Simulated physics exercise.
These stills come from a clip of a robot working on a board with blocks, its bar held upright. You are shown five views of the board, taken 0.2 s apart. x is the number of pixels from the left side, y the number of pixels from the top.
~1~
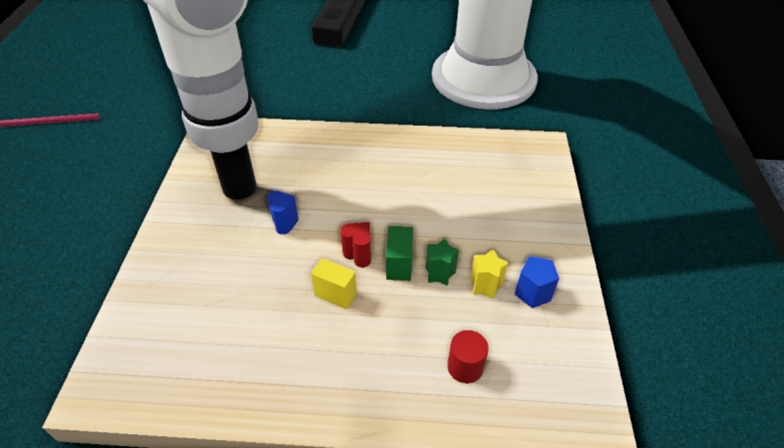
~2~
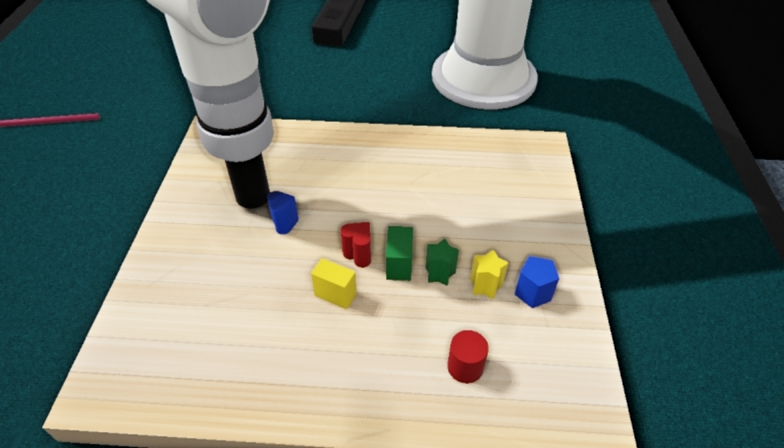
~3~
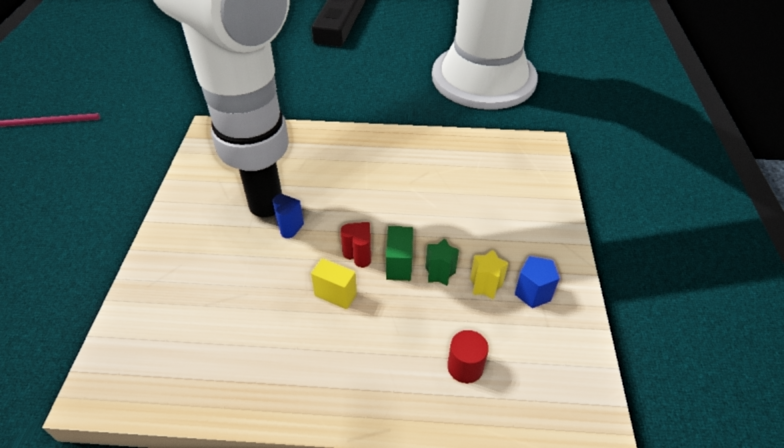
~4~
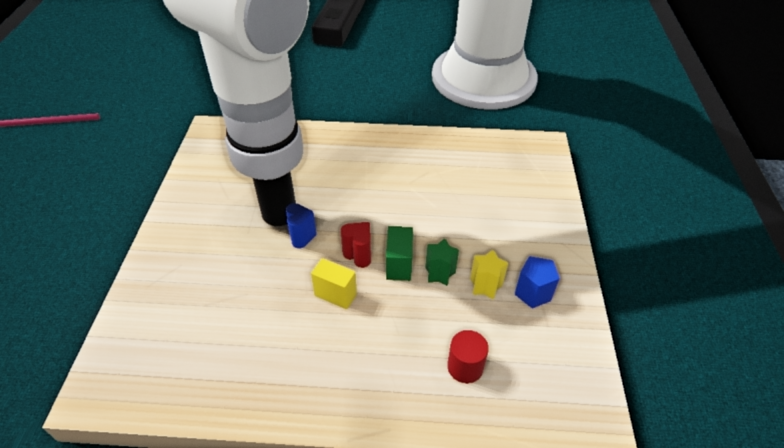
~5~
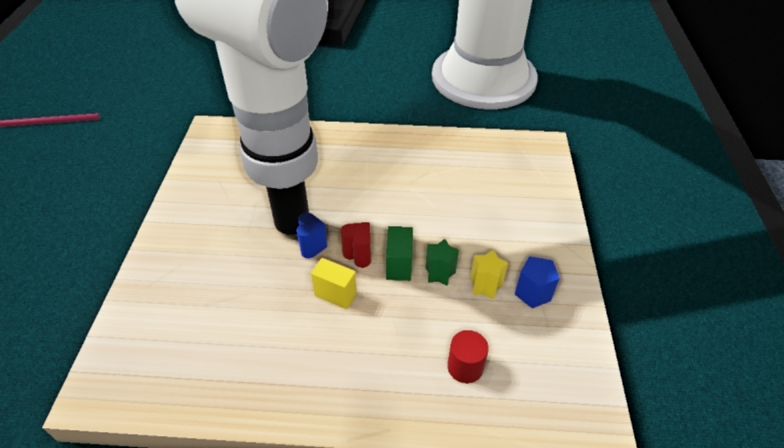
A robot arm with a black tip moves right and toward the viewer to a small blue block, then pushes it across the wooden board, closer to the red heart block, while the other coloured blocks stay still.
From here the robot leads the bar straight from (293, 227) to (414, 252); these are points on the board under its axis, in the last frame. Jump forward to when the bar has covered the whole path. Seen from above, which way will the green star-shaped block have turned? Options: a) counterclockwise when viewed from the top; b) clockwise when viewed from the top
a (counterclockwise when viewed from the top)
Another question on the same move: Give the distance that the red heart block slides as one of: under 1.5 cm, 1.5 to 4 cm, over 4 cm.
Middling, 1.5 to 4 cm.
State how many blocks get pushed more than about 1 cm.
Put simply, three or more blocks are moved more than 1 cm.
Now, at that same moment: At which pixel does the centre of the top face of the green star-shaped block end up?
My best guess is (456, 263).
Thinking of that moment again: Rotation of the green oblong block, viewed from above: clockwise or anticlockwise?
It ends up turned clockwise.
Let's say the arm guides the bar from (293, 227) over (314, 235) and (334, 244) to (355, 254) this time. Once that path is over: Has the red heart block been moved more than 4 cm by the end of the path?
Short answer: No.
On the path given first. One third of the way, bar (333, 230); blue heart block (325, 234), turned 95° clockwise.
Two thirds of the way, bar (374, 238); blue heart block (325, 235), turned 100° clockwise; red heart block (372, 244).
At the end, bar (415, 246); blue heart block (325, 235), turned 100° clockwise; red heart block (374, 246), turned 20° clockwise; green oblong block (422, 254), turned 80° clockwise; green star-shaped block (456, 263), turned 55° anticlockwise.
